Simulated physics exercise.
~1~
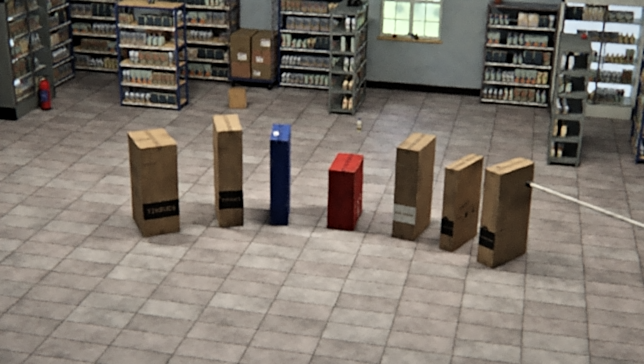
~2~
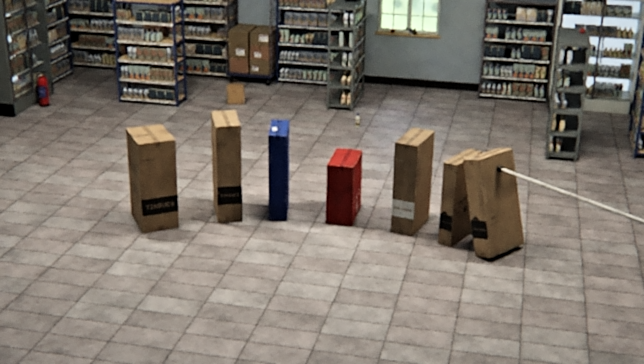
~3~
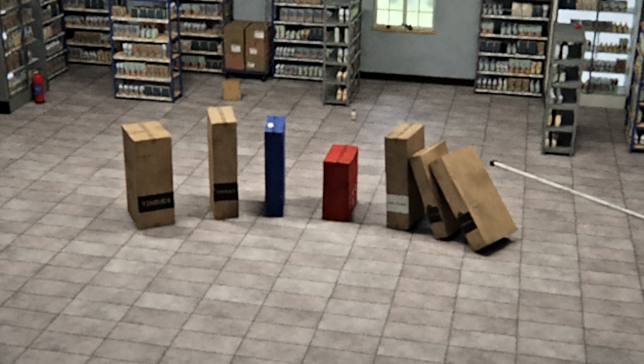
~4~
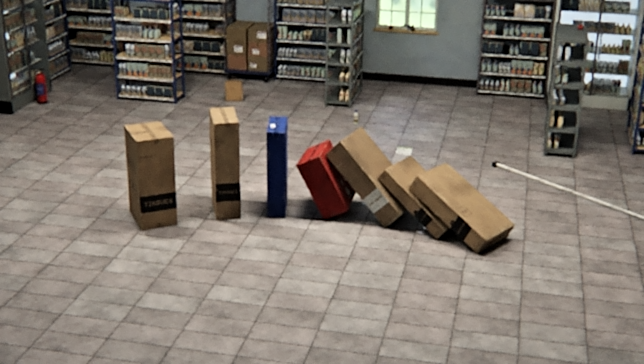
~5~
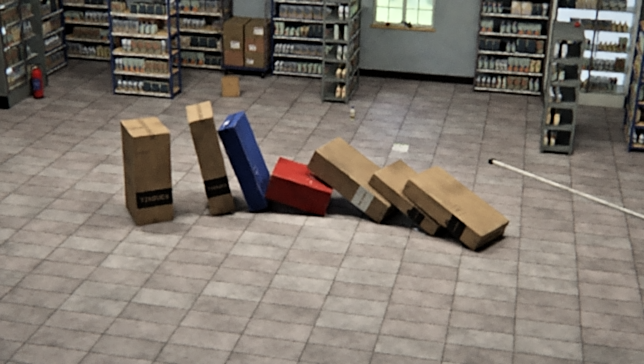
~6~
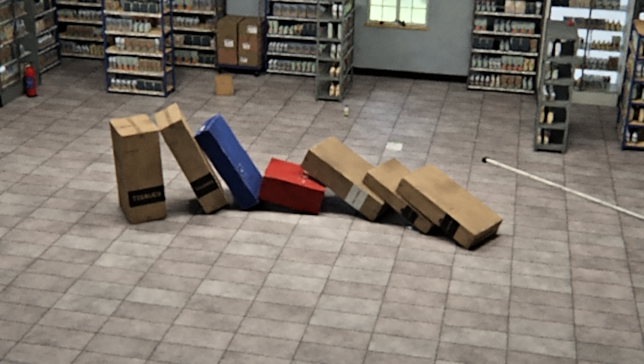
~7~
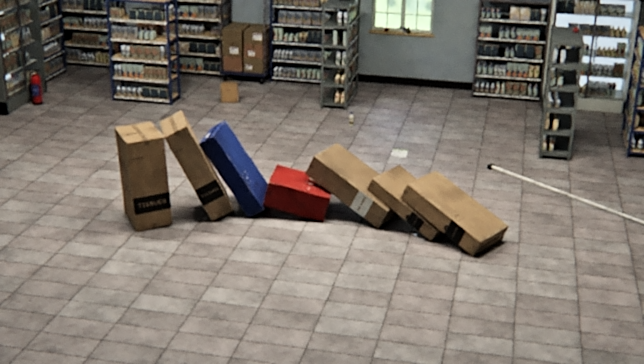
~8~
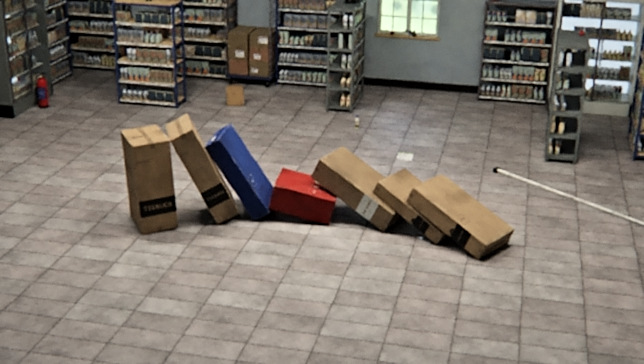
At the start, seven tall cartons, one blue and one red among the brown, stand in a curved row on a tiled floor near stocked shelves, with a pole reaching in from the right. The pole nudges the rightmost carton, which tips left into its neighbour. The lean passes along the brown cartons to the short red one, which topples against the blue. The blue carton tilts into the slim brown one, which leans on the large carton at the far left. That last carton stays standing, only slightly tilted, propping up the slim one as everything settles.
